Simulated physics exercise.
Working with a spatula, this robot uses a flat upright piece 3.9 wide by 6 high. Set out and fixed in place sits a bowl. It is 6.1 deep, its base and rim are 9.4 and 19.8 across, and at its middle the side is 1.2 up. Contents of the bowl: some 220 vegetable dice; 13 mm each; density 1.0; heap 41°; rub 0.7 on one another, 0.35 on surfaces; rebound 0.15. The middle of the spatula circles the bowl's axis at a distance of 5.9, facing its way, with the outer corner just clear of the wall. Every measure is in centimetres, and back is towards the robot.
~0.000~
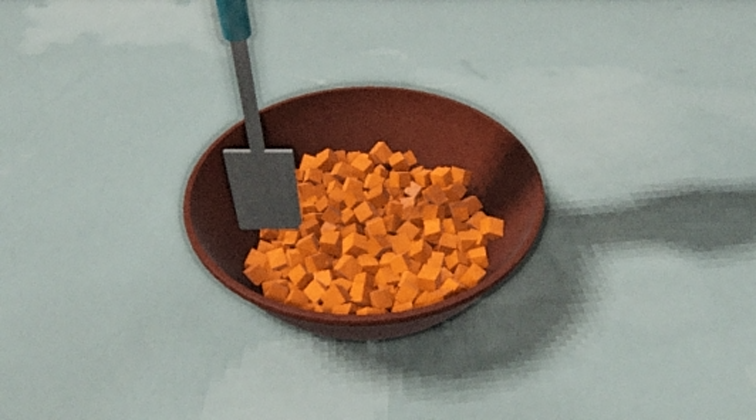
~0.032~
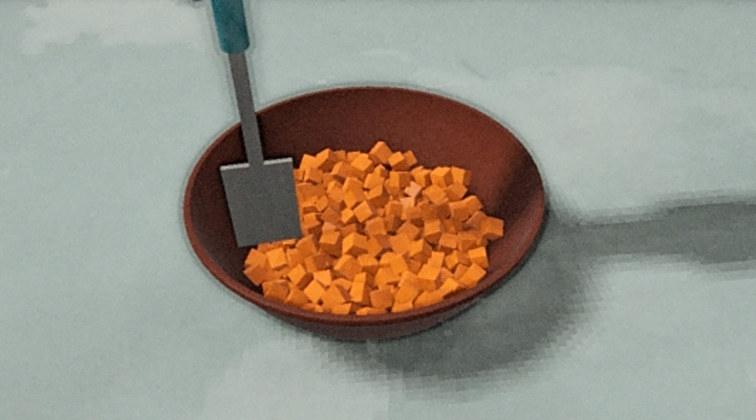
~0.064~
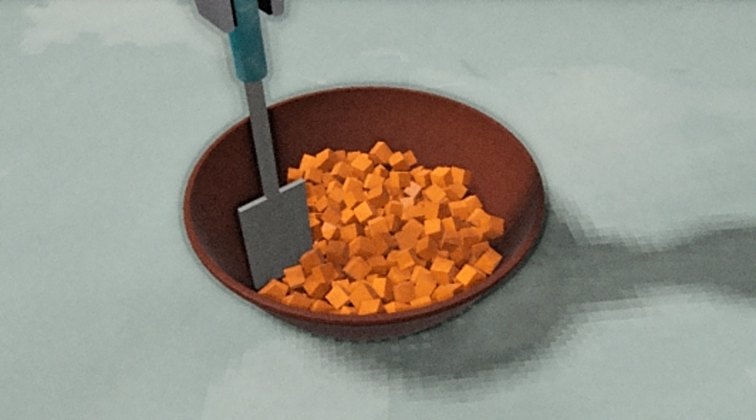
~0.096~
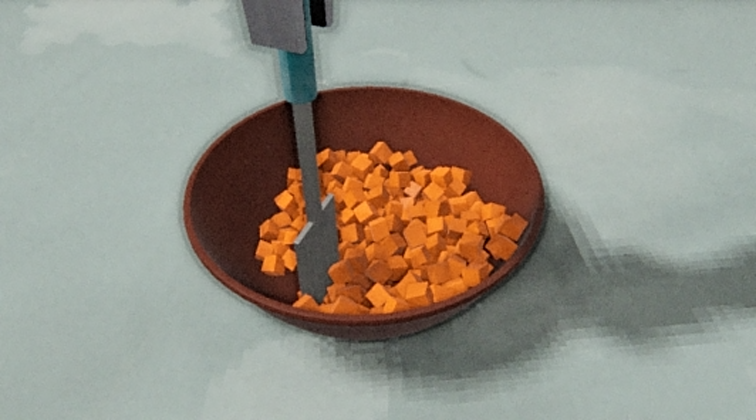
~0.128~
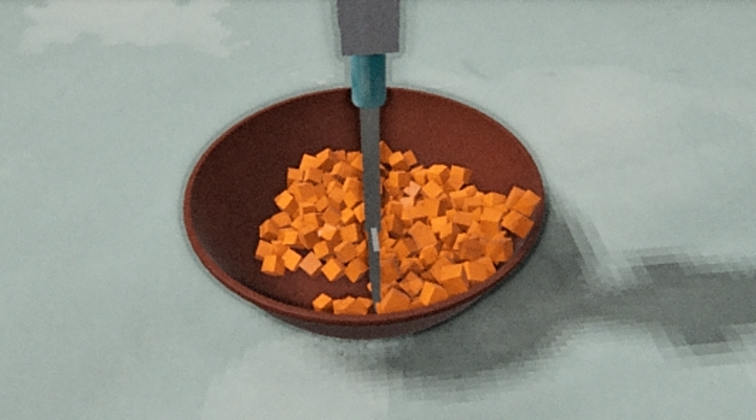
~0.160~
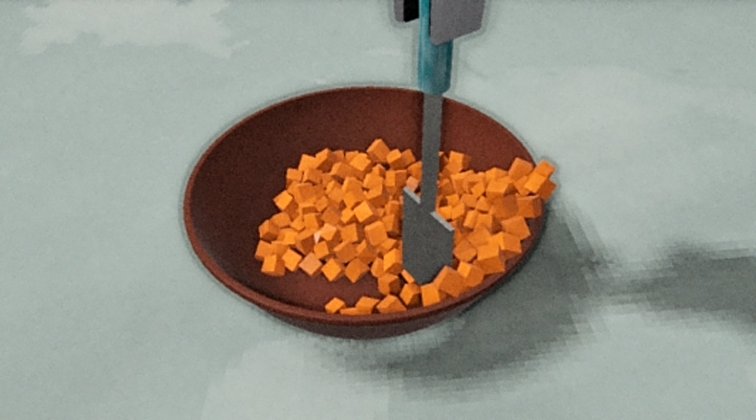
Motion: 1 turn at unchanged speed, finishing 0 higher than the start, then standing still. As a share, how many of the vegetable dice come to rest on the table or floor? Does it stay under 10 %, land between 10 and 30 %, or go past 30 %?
It goes past 30 %.
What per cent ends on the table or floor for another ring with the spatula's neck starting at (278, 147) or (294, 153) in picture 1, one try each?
Near 25 per cent and near 15 per cent, in that order.
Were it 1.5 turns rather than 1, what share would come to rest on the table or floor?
55 %.
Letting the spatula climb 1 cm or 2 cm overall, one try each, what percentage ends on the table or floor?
Some 25 and 15 per cent.
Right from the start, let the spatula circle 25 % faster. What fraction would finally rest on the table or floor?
That would be some 45 percent.
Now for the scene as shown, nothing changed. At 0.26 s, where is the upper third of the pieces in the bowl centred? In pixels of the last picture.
That third sits centred at about (419, 124).
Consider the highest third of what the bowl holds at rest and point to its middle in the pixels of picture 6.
(347, 295).
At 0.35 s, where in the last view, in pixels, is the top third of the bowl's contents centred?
In the last picture it sits around (265, 153).
By 0.26 s, 212° round, highest piece 9 above the table; 192 in the bowl, 24 in flight or on the tool.
By 0.35 s, 299° round, highest piece 9 above the table; 158 in the bowl, 21 on the table or floor, 37 in flight or on the tool.
By 0.60 s, 0° round, highest piece 7 above the table; 134 in the bowl, 79 on the table or floor, 3 in flight or on the tool.
By 1.30 s, 0° round, highest piece 5 above the table; 134 in the bowl, 82 on the table or floor.
Final count, 134 in the bowl, 82 on the table or floor. That is 38 % on the table or floor.
